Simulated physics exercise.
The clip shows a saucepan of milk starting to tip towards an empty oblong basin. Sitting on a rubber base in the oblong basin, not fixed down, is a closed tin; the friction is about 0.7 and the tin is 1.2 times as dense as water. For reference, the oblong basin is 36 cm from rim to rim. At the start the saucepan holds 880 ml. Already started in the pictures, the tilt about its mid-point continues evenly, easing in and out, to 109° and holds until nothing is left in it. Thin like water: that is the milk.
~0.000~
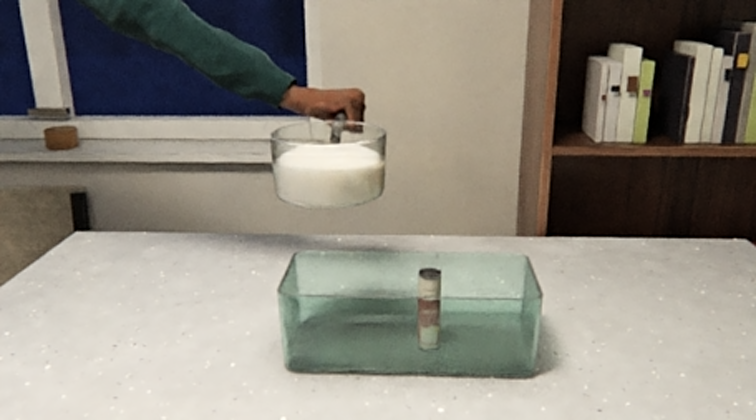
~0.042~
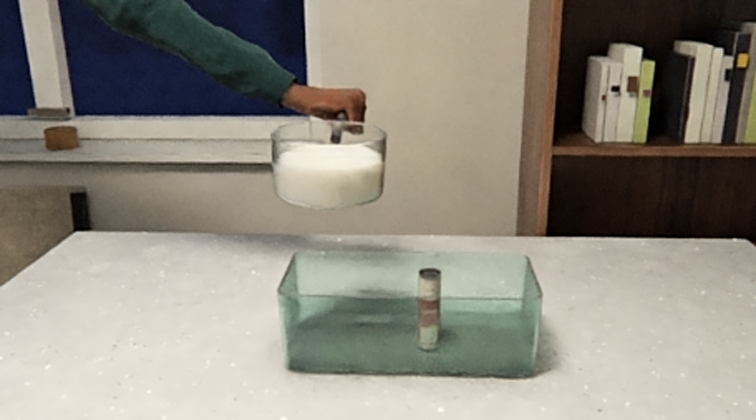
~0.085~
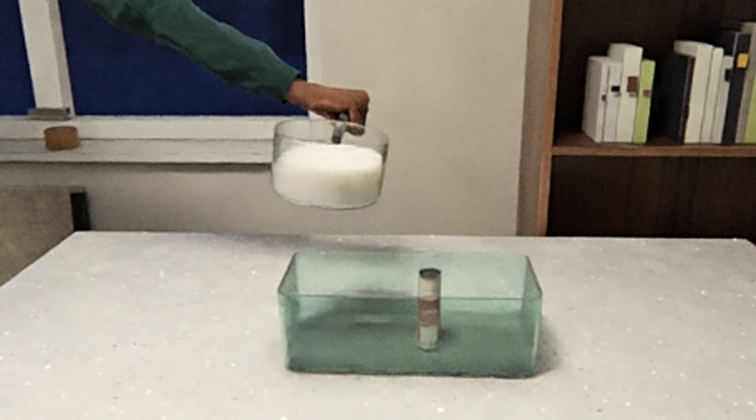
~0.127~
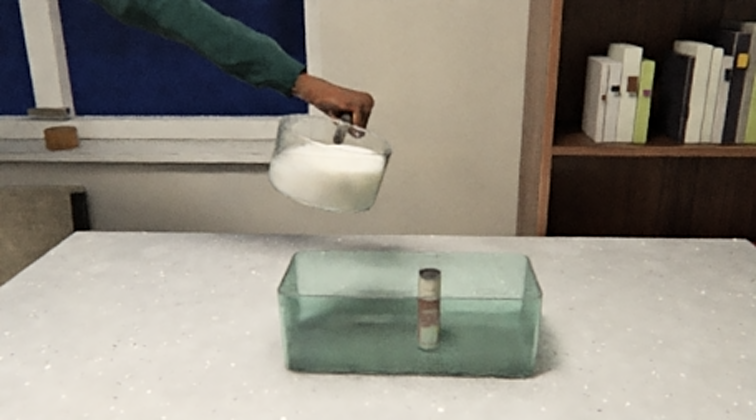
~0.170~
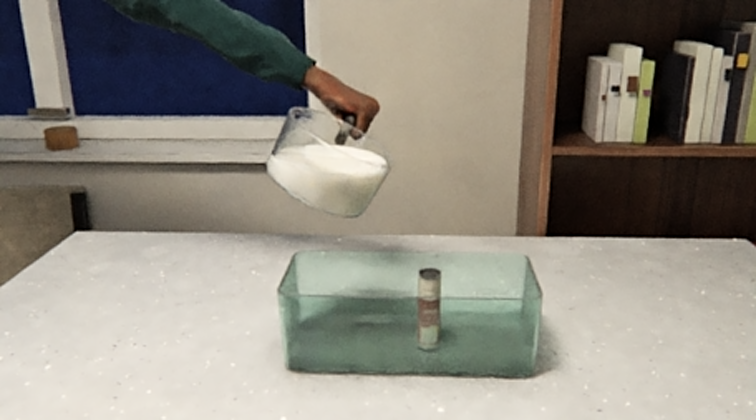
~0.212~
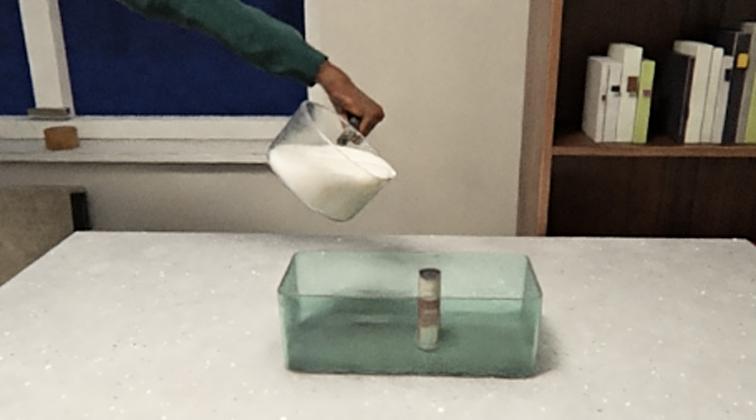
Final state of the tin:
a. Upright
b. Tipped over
Tipped over (b).
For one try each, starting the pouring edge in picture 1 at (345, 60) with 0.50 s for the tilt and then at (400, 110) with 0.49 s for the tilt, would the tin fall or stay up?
Run one: It does not tip. Run two: It tumbles.
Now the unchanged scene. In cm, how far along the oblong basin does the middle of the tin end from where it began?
It finishes around 8.5 cm from where it began.
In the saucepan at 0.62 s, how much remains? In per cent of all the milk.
Around 5 in a hundred is still there.
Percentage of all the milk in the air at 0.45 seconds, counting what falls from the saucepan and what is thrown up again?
Roughly 52 percent.
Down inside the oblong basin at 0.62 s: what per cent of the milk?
About 86 per cent.
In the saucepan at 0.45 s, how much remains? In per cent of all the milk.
I reckon about 24 in a hundred is still held.
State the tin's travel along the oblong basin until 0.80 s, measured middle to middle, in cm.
The tin is about 6 cm from where it started.
Then, 0.45 s in, the tilt is 106° and 25 per cent is still to pour; the tin stands where it began.
Then, 0.62 s in, the tilt is 109° and 5 per cent is still to pour; the tin stands 2 cm from where it began.
Then, 0.80 s in, the tilt is 109° and 0 per cent is still to pour; the tin leans 37°.
Then, 1.00 s in, the tilt is 109° and 0 per cent is still to pour; the tin lies on its side.
Finally, the tin lies on its side.
